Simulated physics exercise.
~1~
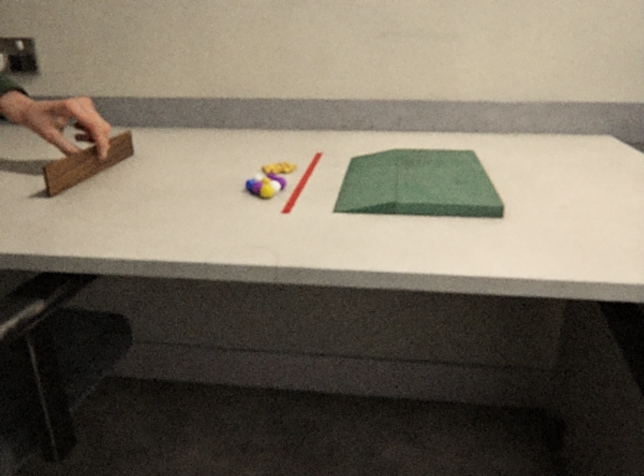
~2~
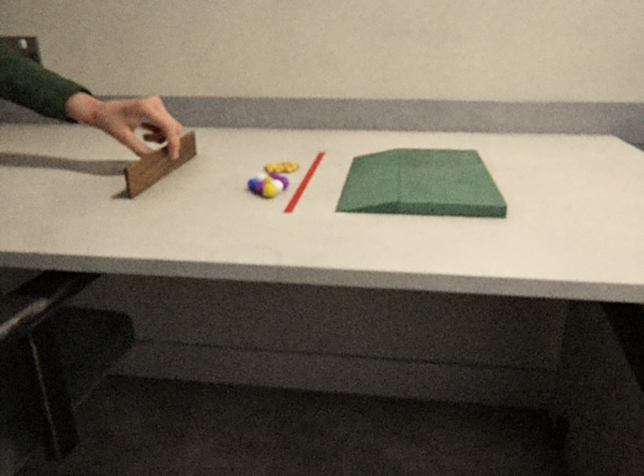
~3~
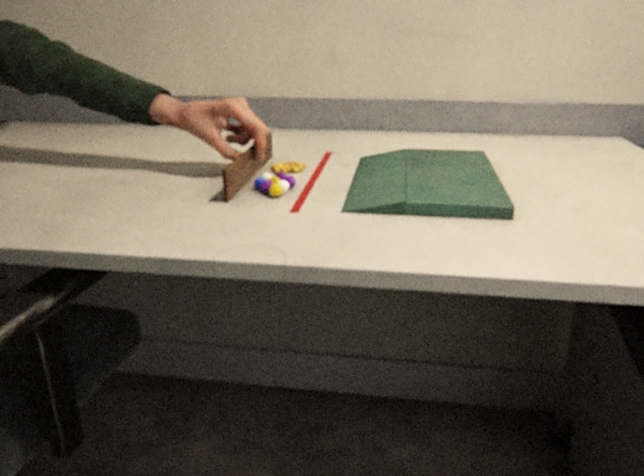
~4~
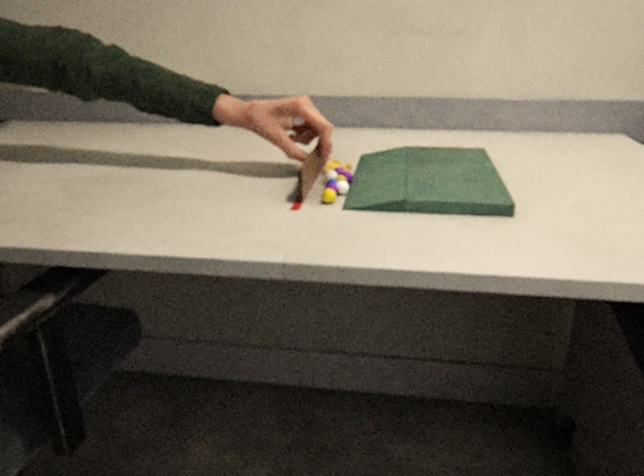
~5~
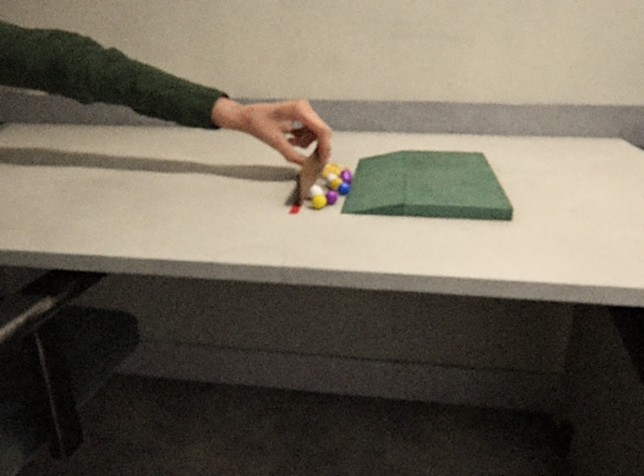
A hand in a dark green sleeve holds a strip of brown wood upright at the left of a pale tabletop, seen from the front and slightly above in a gently swaying view. Near the middle lie small purple, white, yellow and blue balls, with a few yellowish pieces just behind them, then a line of red tape and a green slab with a sloping edge. The hand slides the strip rightward, reaches the pieces and sweeps both groups across the tape. The strip stops at the tape, and the pieces shift and spread slightly between it and the slab, none going over the top.
